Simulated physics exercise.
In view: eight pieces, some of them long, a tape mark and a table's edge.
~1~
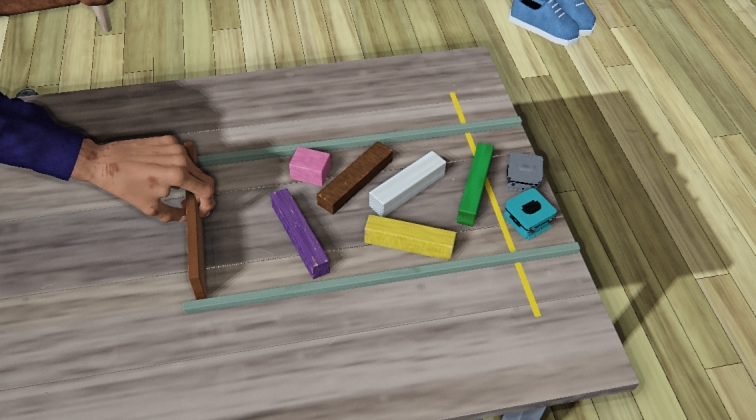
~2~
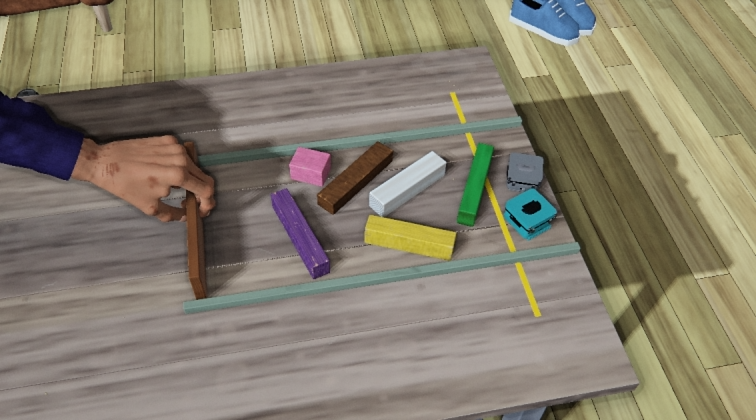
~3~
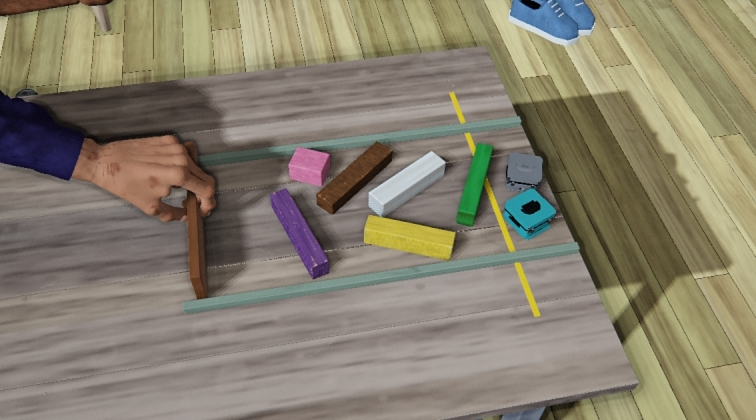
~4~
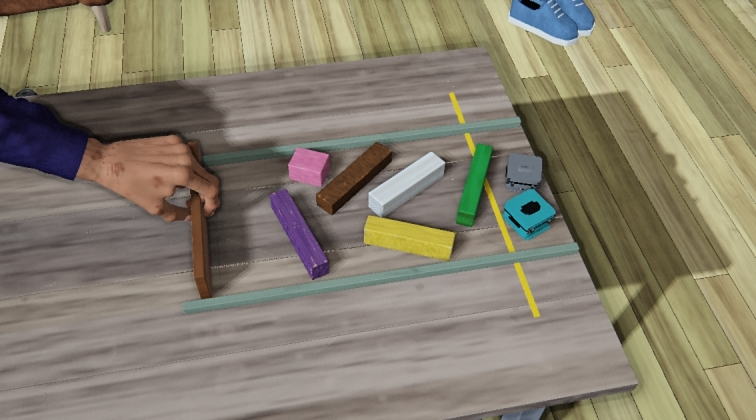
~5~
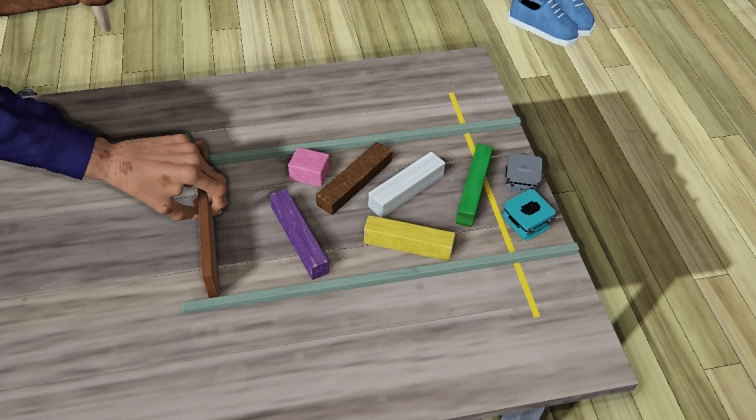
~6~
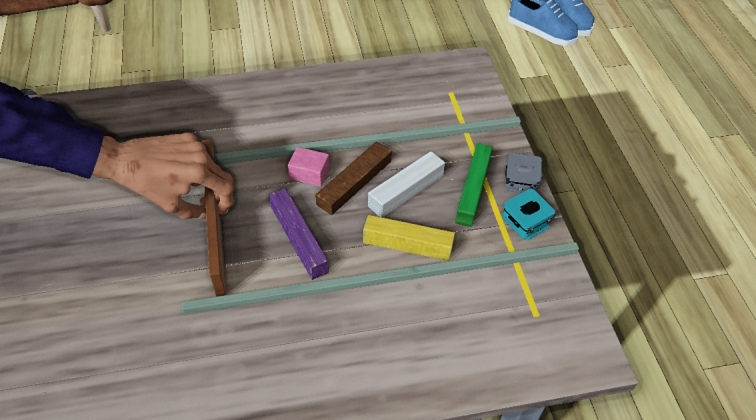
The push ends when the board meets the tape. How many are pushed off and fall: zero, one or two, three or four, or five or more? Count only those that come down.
Here the number that fall off is three or four.
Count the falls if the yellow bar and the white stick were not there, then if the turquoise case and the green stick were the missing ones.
Fallen: 1, and 1 in the other try.
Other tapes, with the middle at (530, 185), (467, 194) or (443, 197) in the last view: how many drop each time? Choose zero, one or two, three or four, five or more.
The falls would be 5 or more; one to two; zero.
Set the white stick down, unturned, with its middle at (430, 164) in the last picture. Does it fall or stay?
Then it stays on.
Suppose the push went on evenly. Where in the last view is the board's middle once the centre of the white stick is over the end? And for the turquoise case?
For the white stick at (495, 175), for the turquoise case at (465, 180).
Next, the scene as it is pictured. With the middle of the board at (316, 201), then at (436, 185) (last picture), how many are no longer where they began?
First 3, then 8.
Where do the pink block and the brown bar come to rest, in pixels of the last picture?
First (488, 138), then (519, 156).
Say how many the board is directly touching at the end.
The number is 2.
Soon after, none off yet; grey case at rest near (523, 174); turquoise case at rest near (528, 215); green stick at rest near (474, 184).
Then, none off yet; grey case at rest near (523, 174); turquoise case at rest near (529, 214); green stick moving near (481, 184).
At rest, the number that fall off is three or four; fallen, green stick, turquoise case and grey case.
